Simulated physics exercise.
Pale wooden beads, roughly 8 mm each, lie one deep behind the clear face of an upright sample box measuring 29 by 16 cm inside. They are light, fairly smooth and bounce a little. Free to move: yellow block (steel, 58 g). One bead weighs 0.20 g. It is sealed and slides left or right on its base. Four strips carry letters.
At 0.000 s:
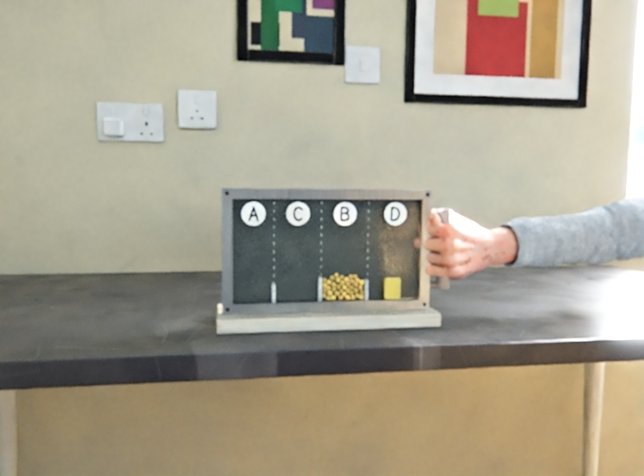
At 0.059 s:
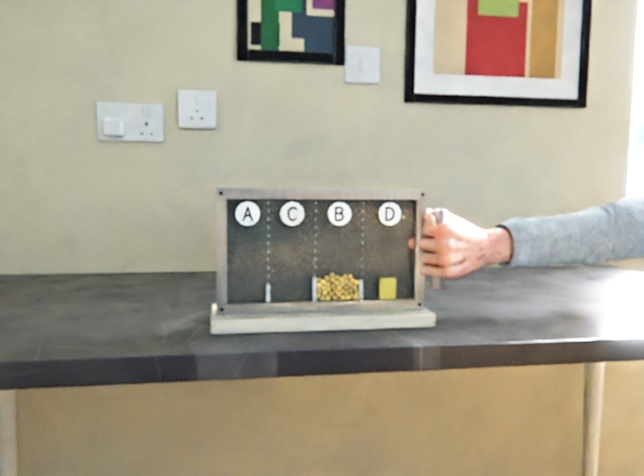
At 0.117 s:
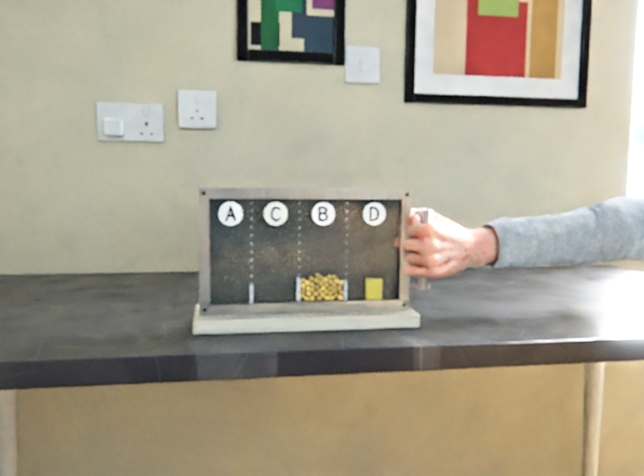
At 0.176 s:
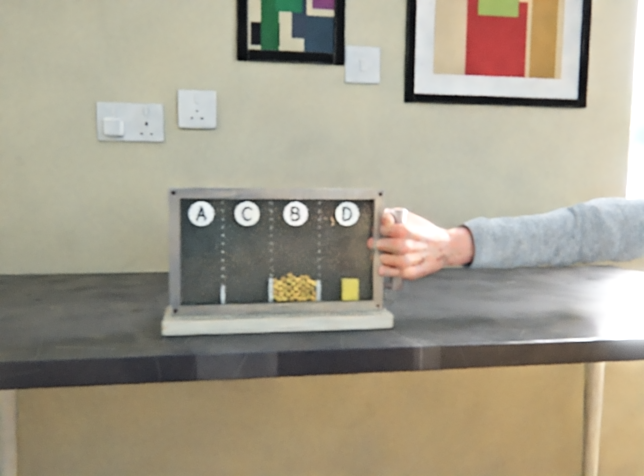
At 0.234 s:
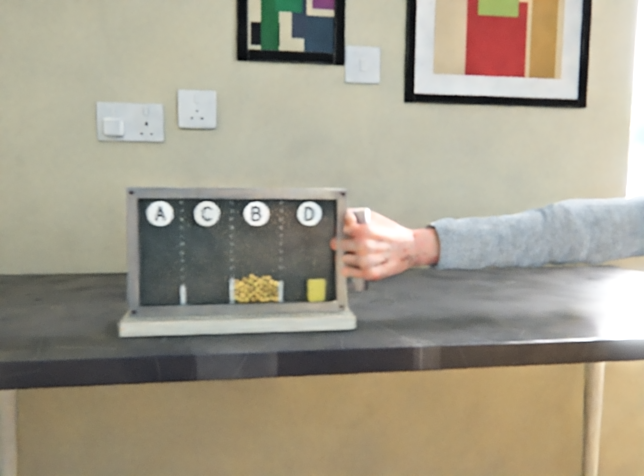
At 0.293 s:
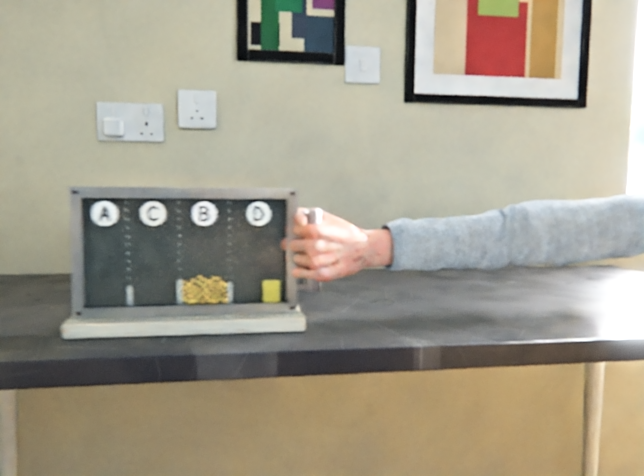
The clip opens on a hand gripping the right side of an upright, clear-faced box on a dark table, with pale beads heaped under B and a yellow block under D. The hand slides the box left, slowly at first, then faster, while the beads and block keep their places inside.
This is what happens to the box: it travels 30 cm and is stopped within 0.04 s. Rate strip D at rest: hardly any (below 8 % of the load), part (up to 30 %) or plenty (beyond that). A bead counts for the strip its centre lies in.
D hardly any.
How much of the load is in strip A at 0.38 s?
Some 0 per cent.
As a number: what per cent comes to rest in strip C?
Some 10 per cent.
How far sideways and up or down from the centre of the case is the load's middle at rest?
Some 1 cm right and 6 cm below.
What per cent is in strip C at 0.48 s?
Some 10 per cent.
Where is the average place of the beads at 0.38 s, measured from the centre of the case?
About 2 cm right and 5 cm below.
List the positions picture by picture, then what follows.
In the first picture, at its start; about 40 beads; beads centred (343, 288); top one (336, 275); yellow block (392, 289); A (253, 214), B (345, 214), C (298, 214), D (395, 214).
In the second picture, 1 cm to the left; beads centred (338, 288); top one (332, 275).
In the third picture, 3 cm to the left; beads centred (322, 288); top one (317, 275); wall ends (345, 281), (299, 278), (251, 285).
In the fourth picture, 7 cm to the left; beads centred (295, 289); top one (290, 276); yellow block (350, 290).
In the fifth picture, 13 cm to the left; beads centred (256, 289); top one (251, 276).
In the sixth picture, 21 cm to the left; beads centred (205, 290); top one (200, 277); yellow block (271, 291); A (105, 214), B (204, 214), C (153, 214), D (259, 214).
After 0.38 s, it is 30 cm to the left; the beads' middle is 2 cm right of and 5 cm below the centre; B 100 %.
After 0.48 s, it is 30 cm to the left; the beads' middle is 1 cm right of and 5 cm below the centre; B 90 %, C 10 %.
After 0.63 s, it is 30 cm to the left; the beads' middle is 1 cm right of and 6 cm below the centre; A 5 %, B 90 %, C 10 %.
Settled by 1.3 s, it is 30 cm to the left; A 5 %, B 85 %, C 10 %, D 0 %.
